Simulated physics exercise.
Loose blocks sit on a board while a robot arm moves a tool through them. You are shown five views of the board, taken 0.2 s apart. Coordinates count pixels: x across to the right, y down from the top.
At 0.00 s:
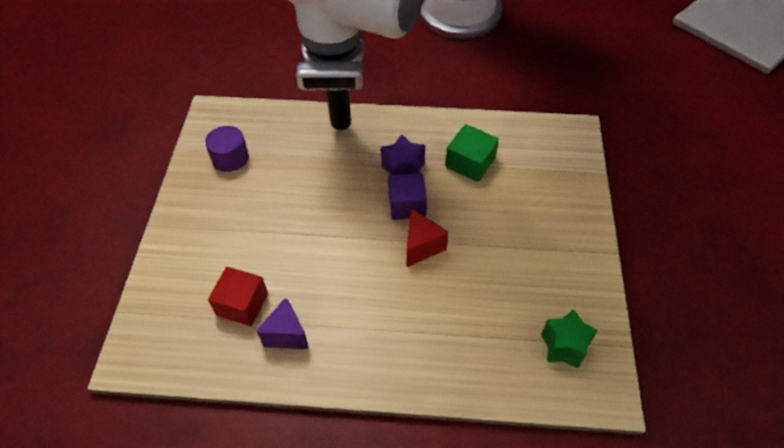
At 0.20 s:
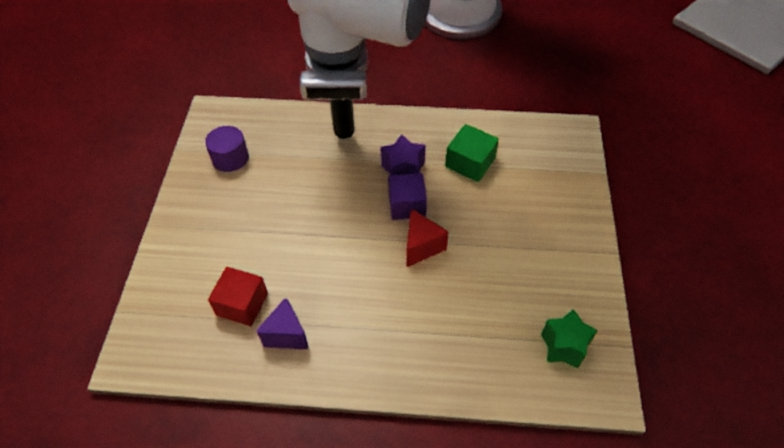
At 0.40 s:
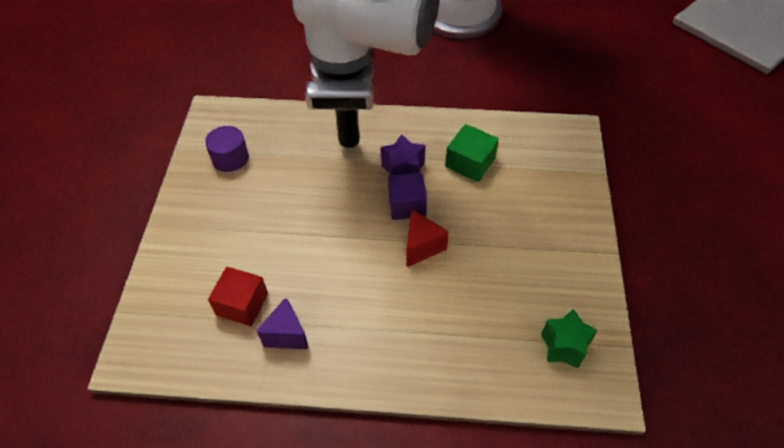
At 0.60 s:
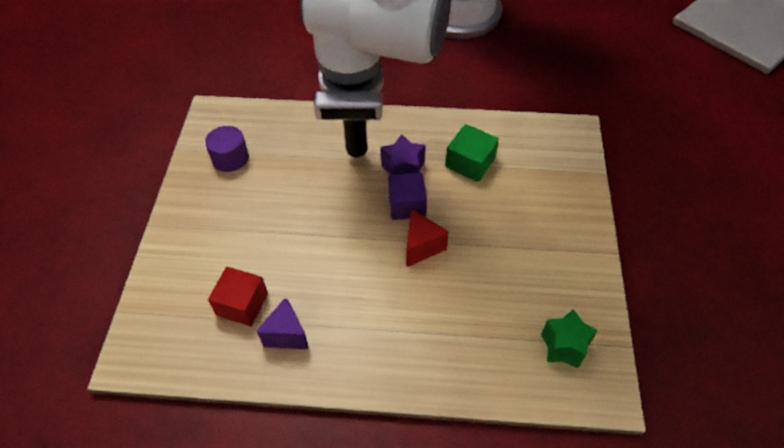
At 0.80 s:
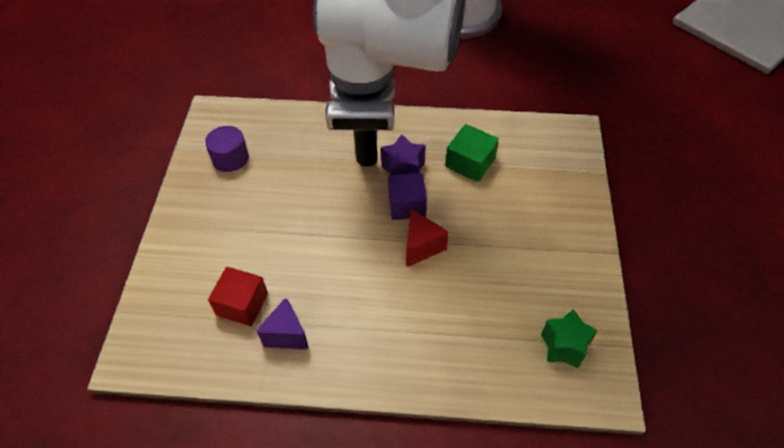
On a wooden board, a robot arm moves its black tool slightly down and right.
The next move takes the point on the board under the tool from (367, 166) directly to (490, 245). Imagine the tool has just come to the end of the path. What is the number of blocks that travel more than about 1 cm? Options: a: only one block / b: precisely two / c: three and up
c.
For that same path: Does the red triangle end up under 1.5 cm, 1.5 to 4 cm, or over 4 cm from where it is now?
That block covers between 1.5 and 4 cm.
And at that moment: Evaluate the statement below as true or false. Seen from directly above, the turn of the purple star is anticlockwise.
True
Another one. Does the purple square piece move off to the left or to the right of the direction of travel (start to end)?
The purple square piece is shifted sideways to the right, facing along the path from start to end.
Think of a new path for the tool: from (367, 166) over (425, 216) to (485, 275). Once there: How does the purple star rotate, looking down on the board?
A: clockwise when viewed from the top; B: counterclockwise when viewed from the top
The answer is B.
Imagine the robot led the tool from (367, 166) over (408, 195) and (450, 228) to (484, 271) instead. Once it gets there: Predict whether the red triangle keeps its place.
It leaves its spot.
On the path given first. One third of the way, tool (405, 184); purple star (417, 153), turned 35° anticlockwise; purple square piece (414, 196); red triangle (424, 232).
Two thirds of the way, tool (447, 211); purple star (418, 153), turned 40° anticlockwise; purple square piece (423, 217), turned 35° clockwise; red triangle (424, 249), turned 15° anticlockwise.
At the end, tool (491, 238); purple star (418, 153), turned 40° anticlockwise; purple square piece (423, 218), turned 40° clockwise; red triangle (423, 250), turned 15° anticlockwise; green square piece in place.
